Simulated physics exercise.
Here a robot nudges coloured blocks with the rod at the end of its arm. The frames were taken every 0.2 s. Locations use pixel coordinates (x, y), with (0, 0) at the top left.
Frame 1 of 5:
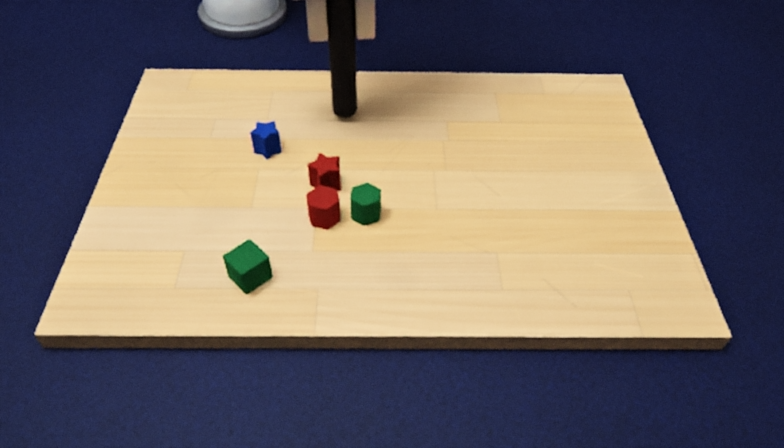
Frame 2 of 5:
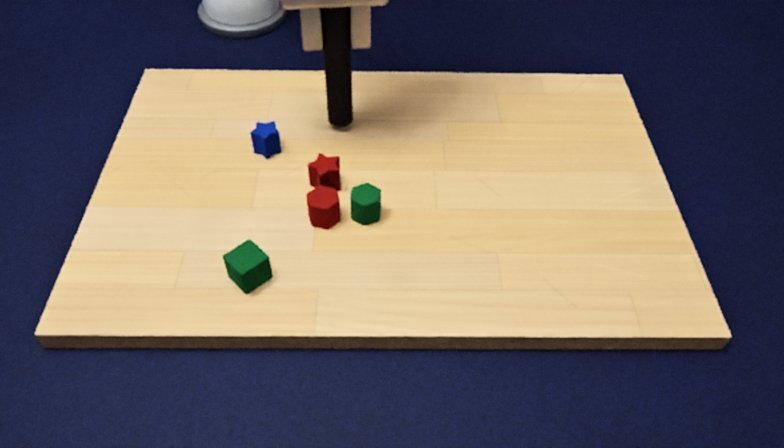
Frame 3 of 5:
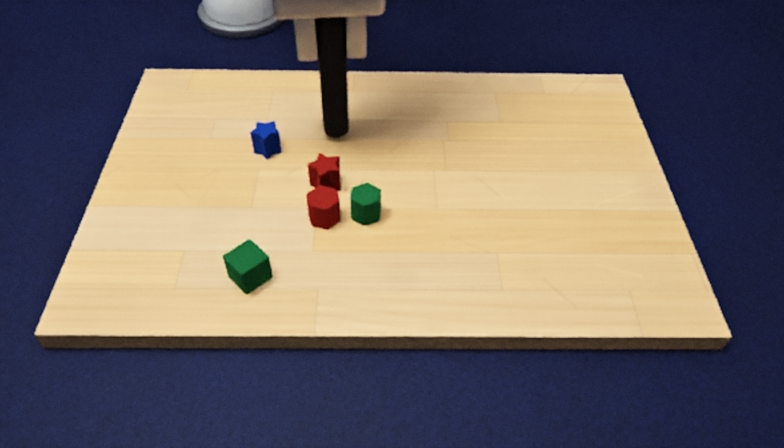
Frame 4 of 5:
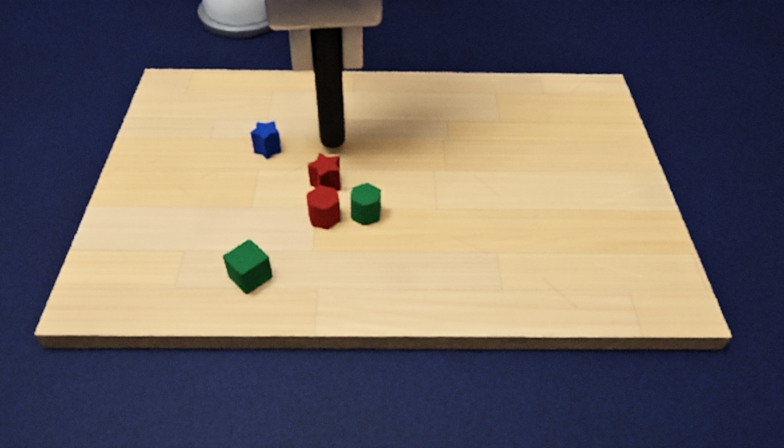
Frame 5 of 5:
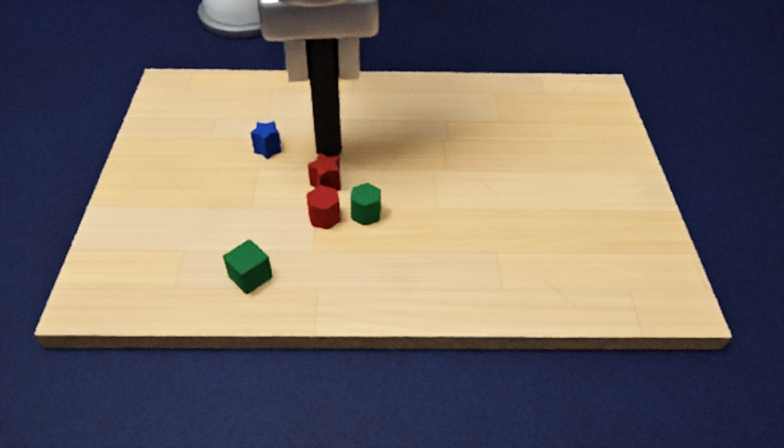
A black rod on the end of a robot arm reaches down over a pale wooden board on a dark blue surface, seen from the front and above. Five small blocks sit left of centre: a blue star, a red star, a red block and green block side by side, and a green cube nearest the viewer. The rod moves steadily forward and slightly left to the red star, while the blocks and camera stay still.
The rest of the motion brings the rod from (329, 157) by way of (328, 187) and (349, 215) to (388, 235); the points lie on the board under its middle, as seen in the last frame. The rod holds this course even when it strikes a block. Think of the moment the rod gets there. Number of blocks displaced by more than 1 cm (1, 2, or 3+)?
That makes 3 blocks or more.
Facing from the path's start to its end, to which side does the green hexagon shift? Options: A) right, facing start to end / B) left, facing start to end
I choose B.
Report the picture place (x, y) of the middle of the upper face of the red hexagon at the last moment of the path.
At the end it should sit near (318, 229).
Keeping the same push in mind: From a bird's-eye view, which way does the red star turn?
Viewed from above, clockwise.
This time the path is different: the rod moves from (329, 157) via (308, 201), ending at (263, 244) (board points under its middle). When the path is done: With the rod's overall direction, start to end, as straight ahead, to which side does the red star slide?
To the path's left.
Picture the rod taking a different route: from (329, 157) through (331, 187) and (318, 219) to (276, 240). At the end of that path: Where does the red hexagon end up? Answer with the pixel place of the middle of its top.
I expect it at (312, 249).
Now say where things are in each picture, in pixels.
The first frame shows lower end of the rod at (345, 110), tops of blocks, blue star at (265, 129), red hexagon at (323, 197), red star at (325, 163), green hexagon at (366, 193).
The second frame shows rod at (341, 119), blocks as before.
The third frame shows rod at (336, 129), blocks as before.
The fourth frame shows rod at (333, 140), blocks as before.
The fifth frame shows rod at (329, 151), blue star at (265, 129), red hexagon at (323, 197), red star at (325, 163), green hexagon at (366, 193).
What follows on the original path. One third of the way, rod at (328, 181); red hexagon at (322, 209), turned 15° anticlockwise; red star at (321, 185).
Two thirds of the way, rod at (349, 210); red hexagon at (318, 229), turned 55° anticlockwise; red star at (321, 204), turned 45° clockwise; green hexagon at (378, 198).
At the end, rod at (388, 229); blue star not moved; red hexagon at (318, 229), turned 55° anticlockwise; red star at (321, 204), turned 45° clockwise; green hexagon at (416, 204), turned 40° anticlockwise.
